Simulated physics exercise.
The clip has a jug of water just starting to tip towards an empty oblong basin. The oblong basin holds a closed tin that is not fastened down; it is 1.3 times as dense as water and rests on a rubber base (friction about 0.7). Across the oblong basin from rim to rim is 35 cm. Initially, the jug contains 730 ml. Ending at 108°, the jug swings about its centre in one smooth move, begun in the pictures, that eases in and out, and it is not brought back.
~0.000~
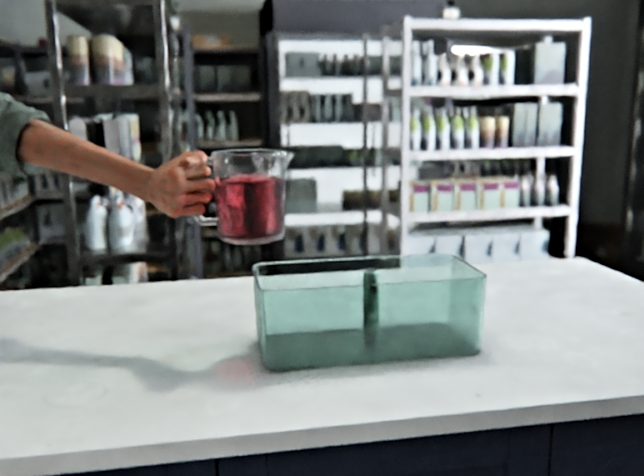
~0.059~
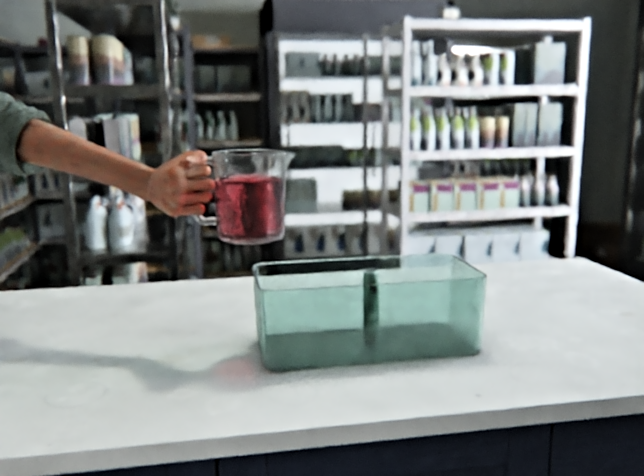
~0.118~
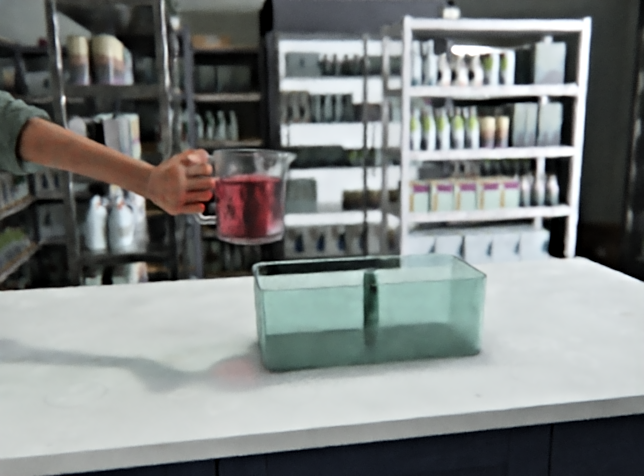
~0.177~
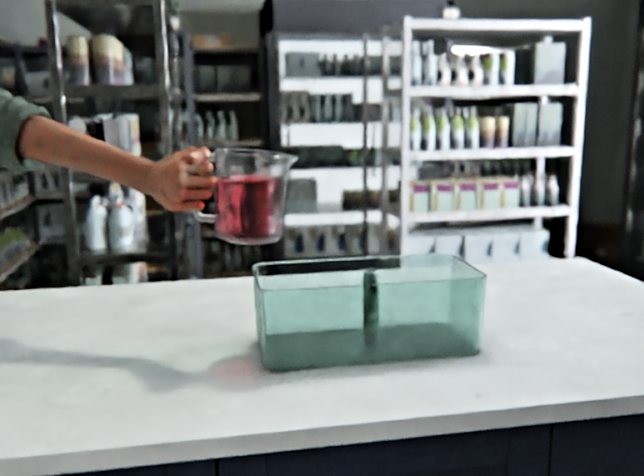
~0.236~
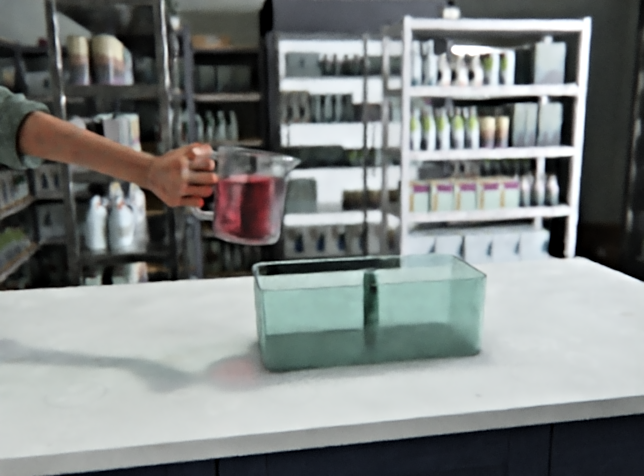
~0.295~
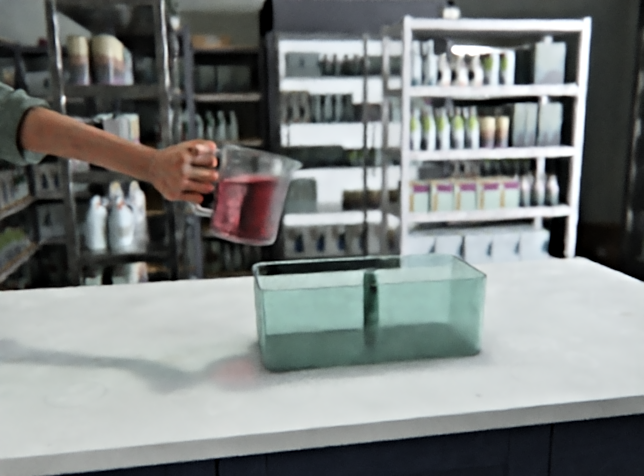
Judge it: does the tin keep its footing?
Looks to me like it holds out.
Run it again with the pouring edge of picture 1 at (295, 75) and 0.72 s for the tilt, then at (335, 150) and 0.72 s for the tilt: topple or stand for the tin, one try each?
First it goes over; then it topples.
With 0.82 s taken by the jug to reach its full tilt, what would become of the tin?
It stays steady, then.
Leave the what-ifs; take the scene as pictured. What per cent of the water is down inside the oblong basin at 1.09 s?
Close to 50 in a hundred.
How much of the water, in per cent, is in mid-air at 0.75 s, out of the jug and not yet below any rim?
Near 10 per cent at that time.
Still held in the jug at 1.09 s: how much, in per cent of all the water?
Around 32 in a hundred.
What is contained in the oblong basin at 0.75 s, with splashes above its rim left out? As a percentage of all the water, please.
About 1%.
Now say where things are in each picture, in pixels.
Tilt 0°; pouring edge (295, 153); surface from (216, 179) to (282, 177); the oblong basin's rim runs from (256, 278) to (469, 266); the tin's top is at (371, 274), in the first frame.
Tilt 1°; pouring edge (296, 153); surface from (216, 179) to (282, 177), in the second frame.
Tilt 2°; pouring edge (297, 154); surface from (216, 179) to (283, 177), in the third frame.
Tilt 5°; pouring edge (298, 156); surface from (217, 179) to (284, 177), in the fourth frame.
Tilt 8°; pouring edge (301, 160); surface from (217, 180) to (285, 177), in the fifth frame.
Tilt 13°; pouring edge (303, 164); surface from (218, 179) to (286, 177), in the sixth frame.
By 0.75 s the tilt is 66° and 89 per cent is still to pour; the tin stands where it began.
By 1.09 s the tilt is 100° and 32 per cent is still to pour; the tin stands where it began.
By 1.44 s the tilt is 108° and 2 per cent is still to pour; the tin stands where it began.
By 1.82 s the tilt is 108° and 0 per cent is still to pour; the tin stands where it began.
At rest the tin stands where it began.
